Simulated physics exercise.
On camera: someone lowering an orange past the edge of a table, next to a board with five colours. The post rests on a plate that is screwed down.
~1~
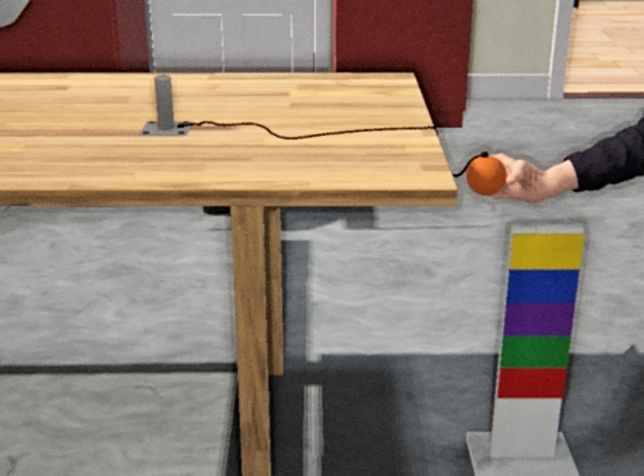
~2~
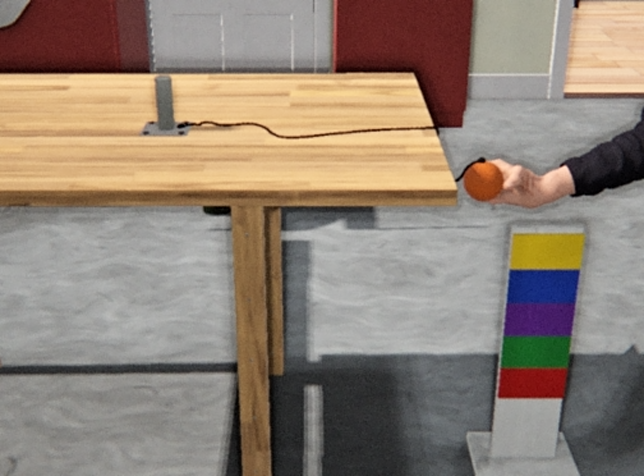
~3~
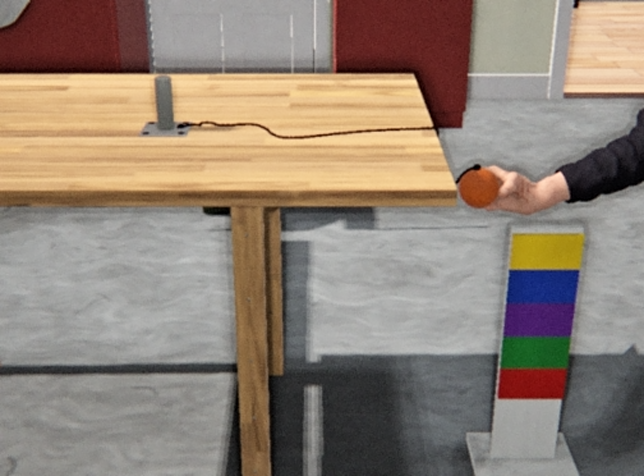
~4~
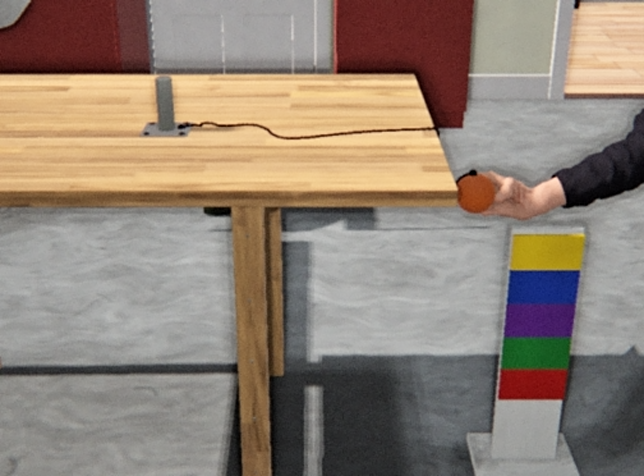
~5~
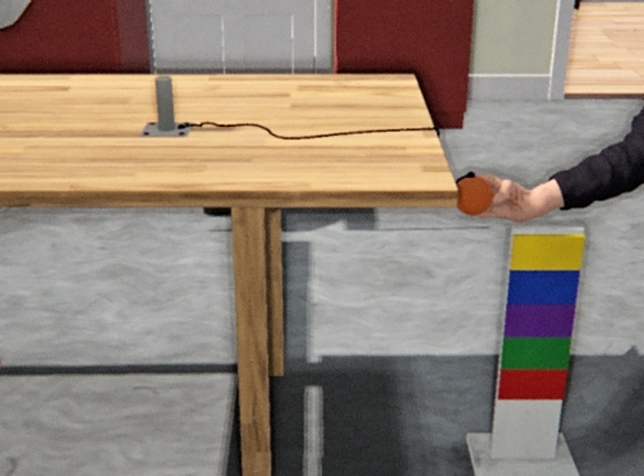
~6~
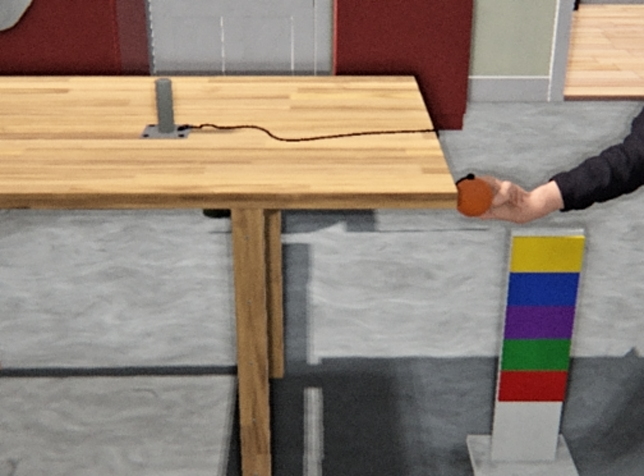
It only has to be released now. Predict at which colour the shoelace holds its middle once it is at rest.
At blue, I would say.
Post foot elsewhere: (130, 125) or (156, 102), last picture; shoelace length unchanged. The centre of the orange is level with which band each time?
In turn, yellow and then yellow.
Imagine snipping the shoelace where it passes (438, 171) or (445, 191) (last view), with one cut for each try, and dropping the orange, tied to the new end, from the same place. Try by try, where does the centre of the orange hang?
The first cut gives (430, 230) and the second gives (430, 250).
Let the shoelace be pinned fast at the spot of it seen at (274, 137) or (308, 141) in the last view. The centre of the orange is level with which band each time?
Yellow, then yellow.
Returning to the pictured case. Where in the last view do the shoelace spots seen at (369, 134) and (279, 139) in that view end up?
The first moves to (411, 132), the second to (317, 132).
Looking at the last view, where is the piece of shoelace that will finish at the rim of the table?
Near pixel (395, 132).
Soon after, orange near (450, 270); level with yellow.
After that, orange near (420, 271); level with blue.
And then, orange near (420, 282); level with blue.
In the end, orange near (432, 283); level with blue. The shoelace holds its middle at blue.
